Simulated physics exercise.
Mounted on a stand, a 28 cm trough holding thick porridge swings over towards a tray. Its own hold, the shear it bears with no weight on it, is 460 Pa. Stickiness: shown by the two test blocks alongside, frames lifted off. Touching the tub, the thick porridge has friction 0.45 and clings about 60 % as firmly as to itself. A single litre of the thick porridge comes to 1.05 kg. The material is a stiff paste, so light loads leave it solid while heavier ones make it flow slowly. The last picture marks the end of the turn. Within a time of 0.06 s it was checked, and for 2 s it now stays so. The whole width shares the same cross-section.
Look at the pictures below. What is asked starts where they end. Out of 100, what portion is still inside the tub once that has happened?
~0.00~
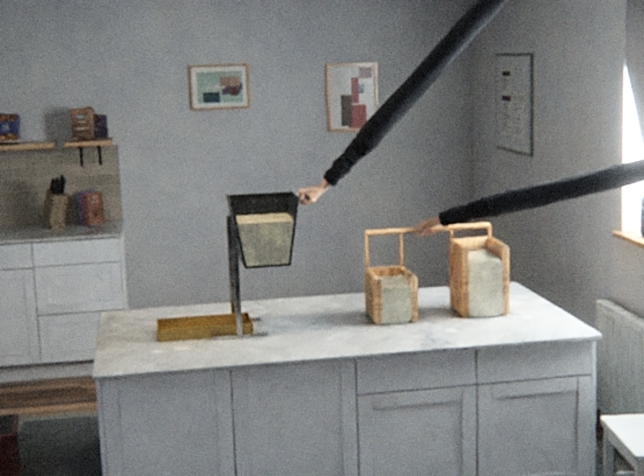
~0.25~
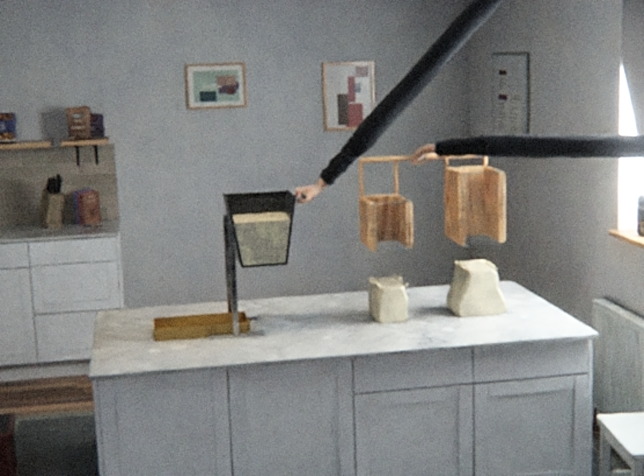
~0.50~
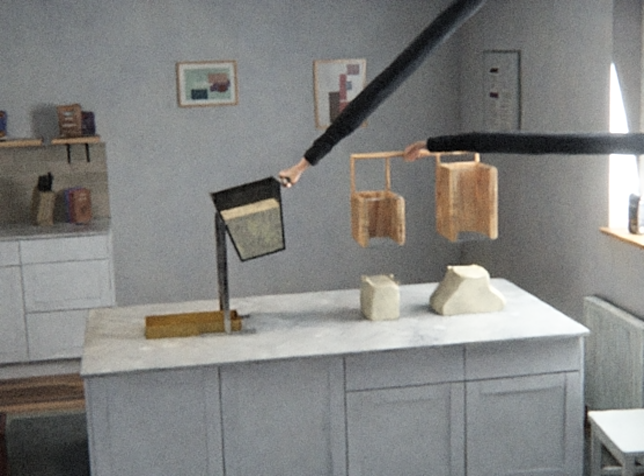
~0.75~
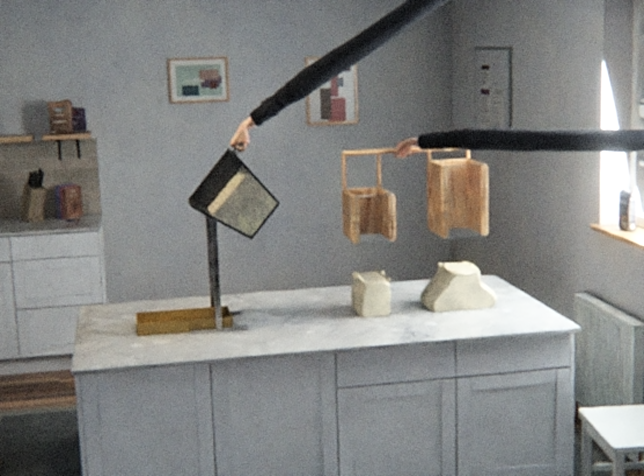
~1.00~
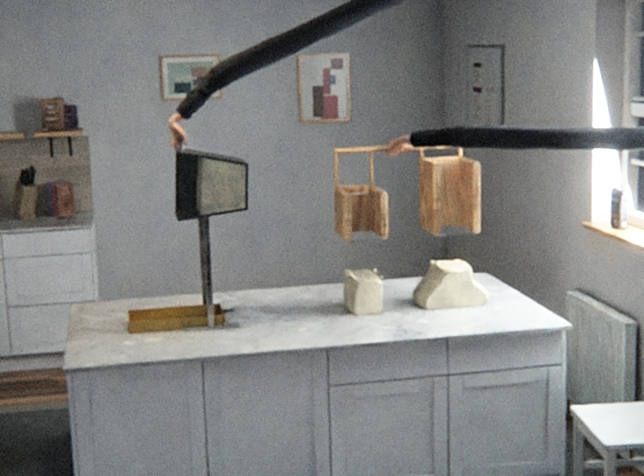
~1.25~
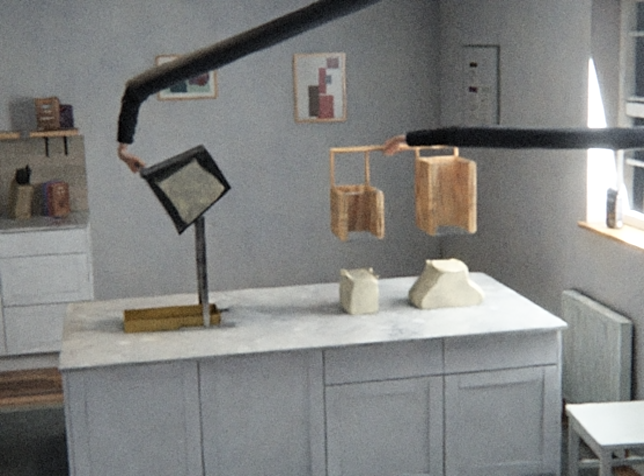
I would say roughly 0 per cent remains in the tub.
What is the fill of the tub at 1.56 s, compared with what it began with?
Around 0 per cent.
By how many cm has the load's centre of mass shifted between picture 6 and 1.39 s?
The distance comes to some 14 cm.
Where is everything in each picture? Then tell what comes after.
The first picture shows handle-side rim at (297, 198), tilt 0 degrees; top of the thick porridge at (285, 220); blocks stand 17 cm, 26 cm (left to right).
The second picture shows handle-side rim at (294, 197), tilt 0 degrees; top of the thick porridge at (282, 219); blocks stand 16 cm, 21 cm (left to right).
The third picture shows handle-side rim at (278, 182), tilt 12 degrees; top of the thick porridge at (276, 206); blocks stand 16 cm, 17 cm (left to right).
The fourth picture shows handle-side rim at (233, 154), tilt 49 degrees; top of the thick porridge at (248, 174); blocks stand 16 cm, 17 cm (left to right).
The fifth picture shows handle-side rim at (179, 154), tilt 87 degrees; top of the thick porridge at (206, 159); blocks stand 16 cm, 17 cm (left to right).
The sixth picture shows handle-side rim at (142, 179), tilt 120 degrees; top of the thick porridge at (193, 162); blocks stand 16 cm, 17 cm (left to right).
After 1.39 s, the tub is at 120 degrees and holds 57 %.
After 1.56 s, the tub is at 120 degrees and holds 0 %.
After 1.73 s, the tub is at 120 degrees and holds 0 %.
After 1.90 s, the tub is at 120 degrees and holds 0 %.
After 3.25 s, at the end, the tub is at 120 degrees and holds 0 %.
